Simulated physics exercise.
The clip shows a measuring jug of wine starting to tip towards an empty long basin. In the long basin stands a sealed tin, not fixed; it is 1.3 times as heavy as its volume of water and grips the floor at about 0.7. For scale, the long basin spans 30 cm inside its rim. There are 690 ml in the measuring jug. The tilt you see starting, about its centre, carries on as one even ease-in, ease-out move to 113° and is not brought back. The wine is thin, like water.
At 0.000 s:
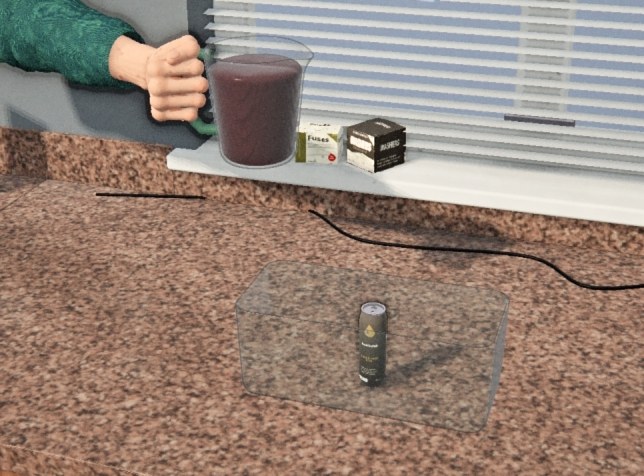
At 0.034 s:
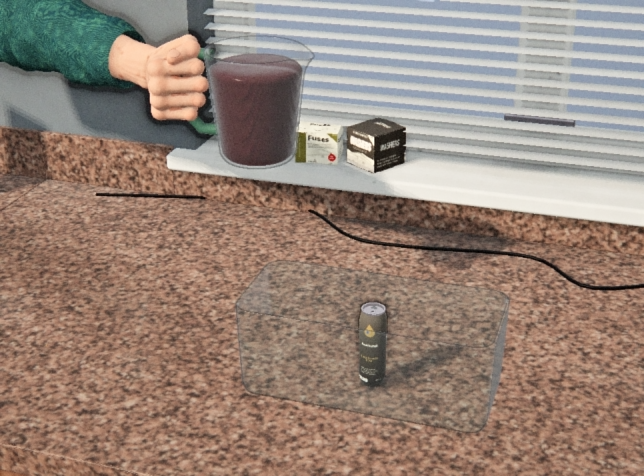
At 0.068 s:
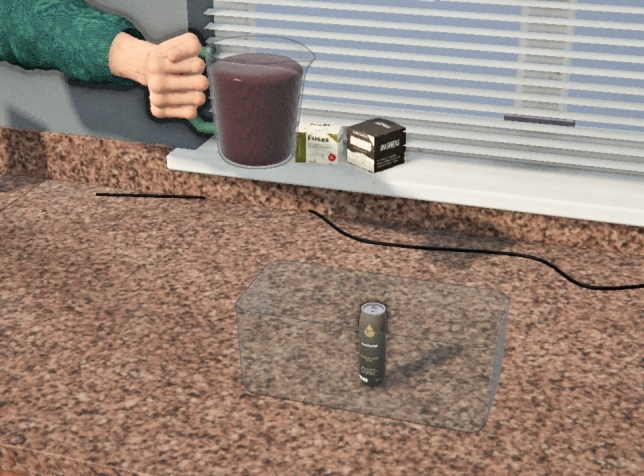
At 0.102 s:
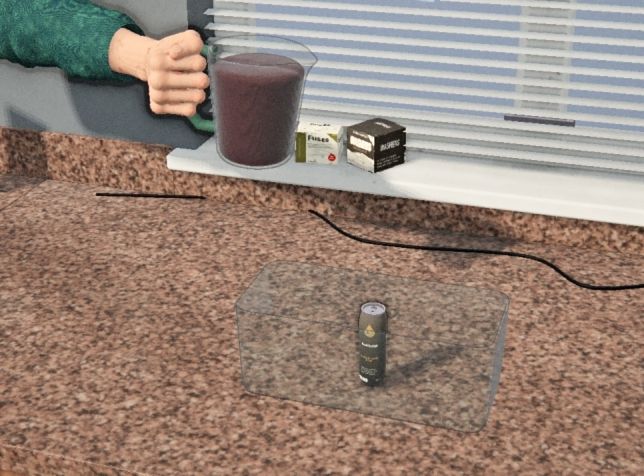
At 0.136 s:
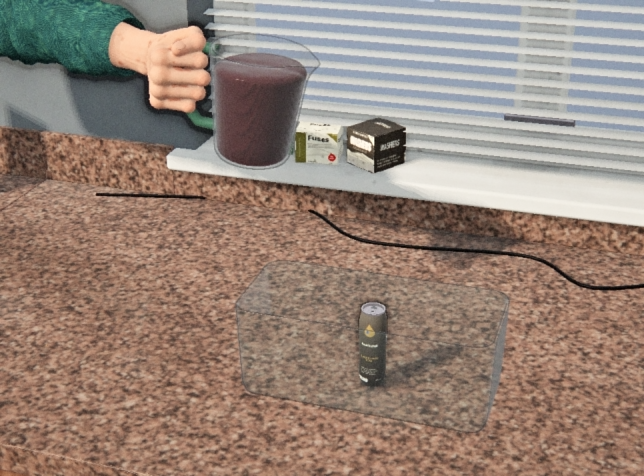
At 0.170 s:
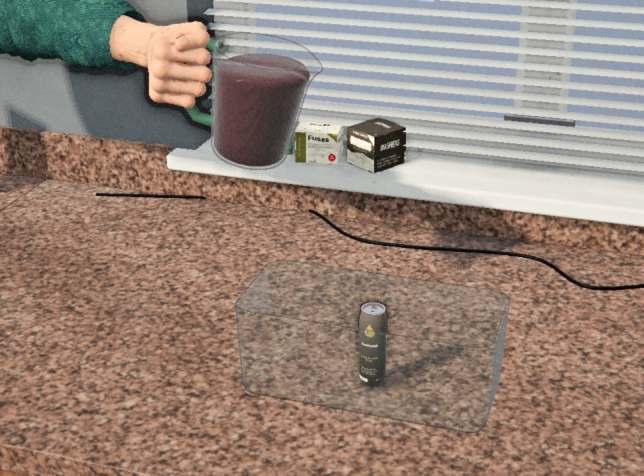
A clear jug of dark purple-red wine, gripped by a hand in a green patterned sleeve at upper left, stands out above a speckled reddish-brown counter, seen from slightly above, before a window with white blinds. Two small boxes sit on the white sill, a black cable trails below, and a dark tin stands within a transparent basin. The hand gradually tilts the jug slightly rightward while the camera stays still.
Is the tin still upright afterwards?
It stays up.
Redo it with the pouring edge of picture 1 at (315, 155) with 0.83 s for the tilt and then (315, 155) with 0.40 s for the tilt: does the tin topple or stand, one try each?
First it topples; then it falls.
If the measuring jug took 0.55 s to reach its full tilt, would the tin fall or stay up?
Then it stays up.
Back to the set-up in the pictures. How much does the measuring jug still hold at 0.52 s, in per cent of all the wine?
Some 72 per cent.
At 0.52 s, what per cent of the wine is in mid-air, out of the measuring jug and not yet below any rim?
Near 26 in a hundred.
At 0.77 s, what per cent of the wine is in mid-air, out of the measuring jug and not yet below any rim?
Some 34 per cent.
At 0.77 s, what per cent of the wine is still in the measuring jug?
Some 14 per cent.
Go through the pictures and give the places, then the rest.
It leans 0°; its right rim is at (313, 56); the wine meets the walls at (215, 61) and (302, 69); the long basin's rim runs from (252, 284) to (502, 322); the tin's top is at (373, 312), in the first picture.
It leans 0°; its right rim is at (313, 57); the wine meets the walls at (215, 61) and (302, 69), in the second picture.
It leans 2°; its right rim is at (314, 58); the wine meets the walls at (216, 60) and (303, 70), in the third picture.
It leans 4°; its right rim is at (316, 61); the wine meets the walls at (217, 59) and (305, 71), in the fourth picture.
It leans 7°; its right rim is at (319, 65); the wine meets the walls at (220, 60) and (308, 72), in the fifth picture.
It leans 11°; its right rim is at (322, 70); the wine meets the walls at (221, 61) and (311, 74), in the sixth picture.
Then, 0.52 s in, the tilt is 78° and 72 per cent is still to pour; the tin stands where it began.
Then, 0.77 s in, the tilt is 112° and 14 per cent is still to pour; the tin stands where it began.
Then, 1.04 s in, the tilt is 113° and 0 per cent is still to pour; the tin stands where it began.
Then, 1.33 s in, the tilt is 113° and 0 per cent is still to pour; the tin leans 6°.
Finally, the tin stands where it began.
